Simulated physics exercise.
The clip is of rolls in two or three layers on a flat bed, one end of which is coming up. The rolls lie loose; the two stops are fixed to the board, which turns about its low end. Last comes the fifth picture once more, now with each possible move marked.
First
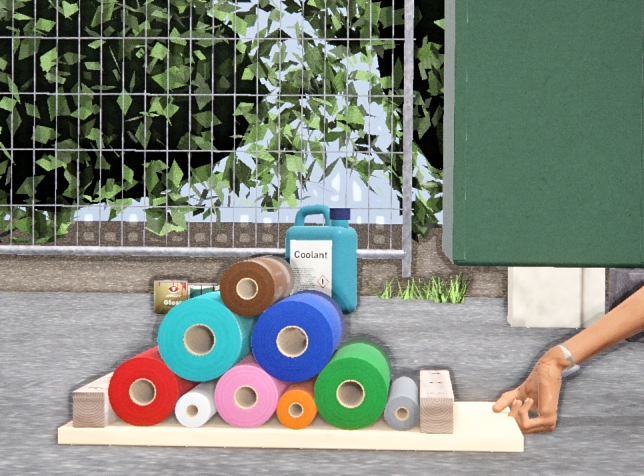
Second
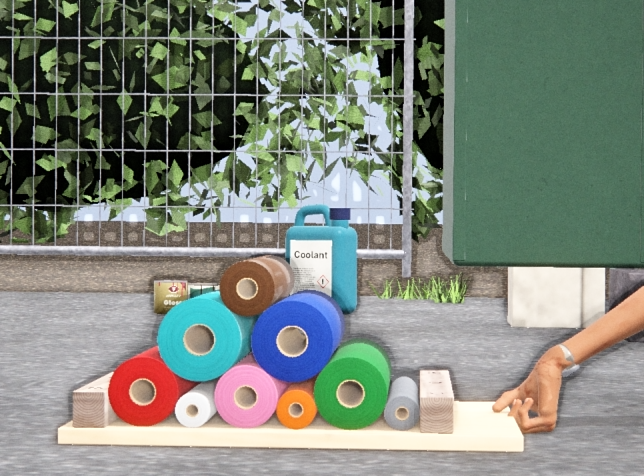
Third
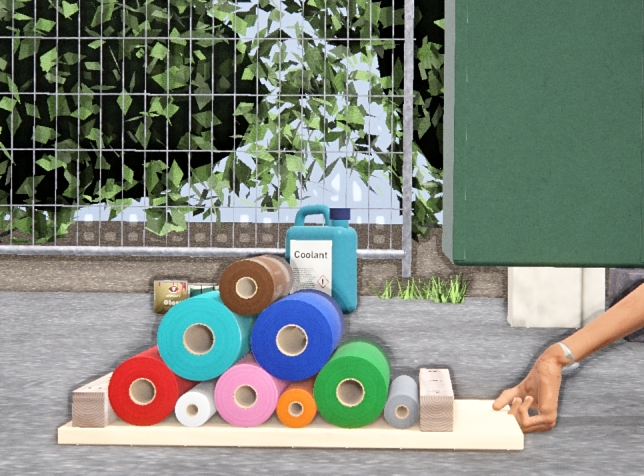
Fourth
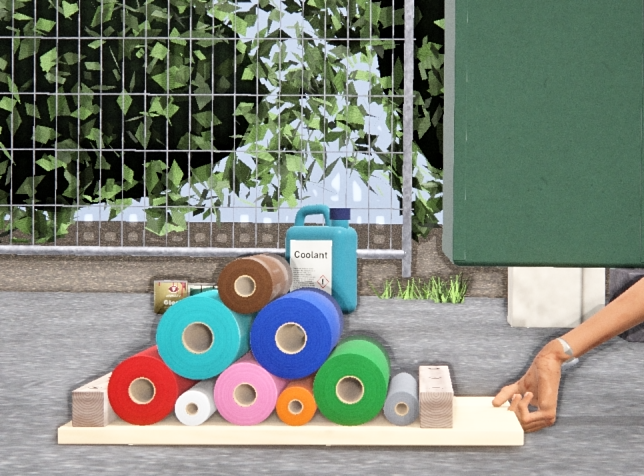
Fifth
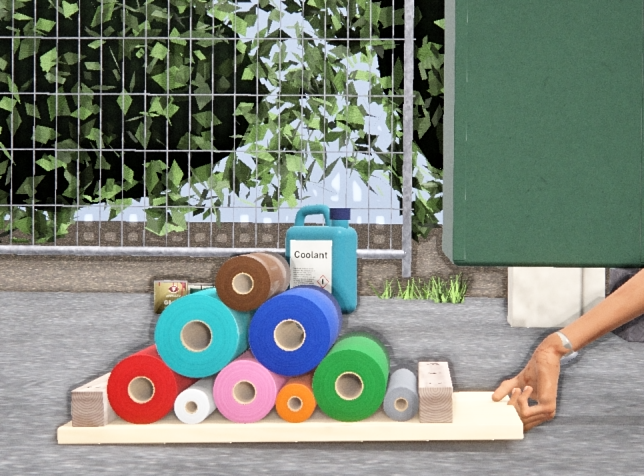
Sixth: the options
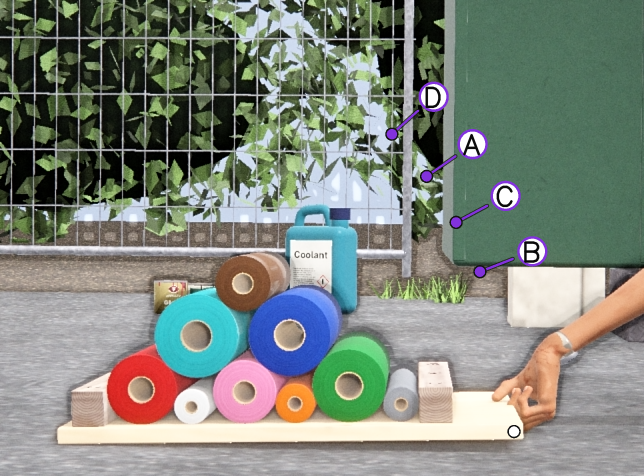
A hand at the right gripped the end of a pale board stacked with colourful rolls and slowly raised that end slightly, while the rolls stayed piled together between two wooden blocks.
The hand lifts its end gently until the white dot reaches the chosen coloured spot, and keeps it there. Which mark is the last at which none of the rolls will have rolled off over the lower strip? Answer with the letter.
Stop at A.
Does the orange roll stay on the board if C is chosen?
Yes.
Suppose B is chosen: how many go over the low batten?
At B the number is none.
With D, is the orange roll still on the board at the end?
Yes.
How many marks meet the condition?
Three of them.
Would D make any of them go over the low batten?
At D: Yes.
On the marked copy, A at (427, 176); B at (480, 272); C at (456, 222); D at (392, 134); the white dot at (514, 431).
Following A. Soon after the start, board at 20°.
Later, board at 36°.
In the end, board at 36°, none over the low batten.
As for the rest, B none over the low batten; C none over the low batten; D three over the low batten (turquoise, blue, brown).
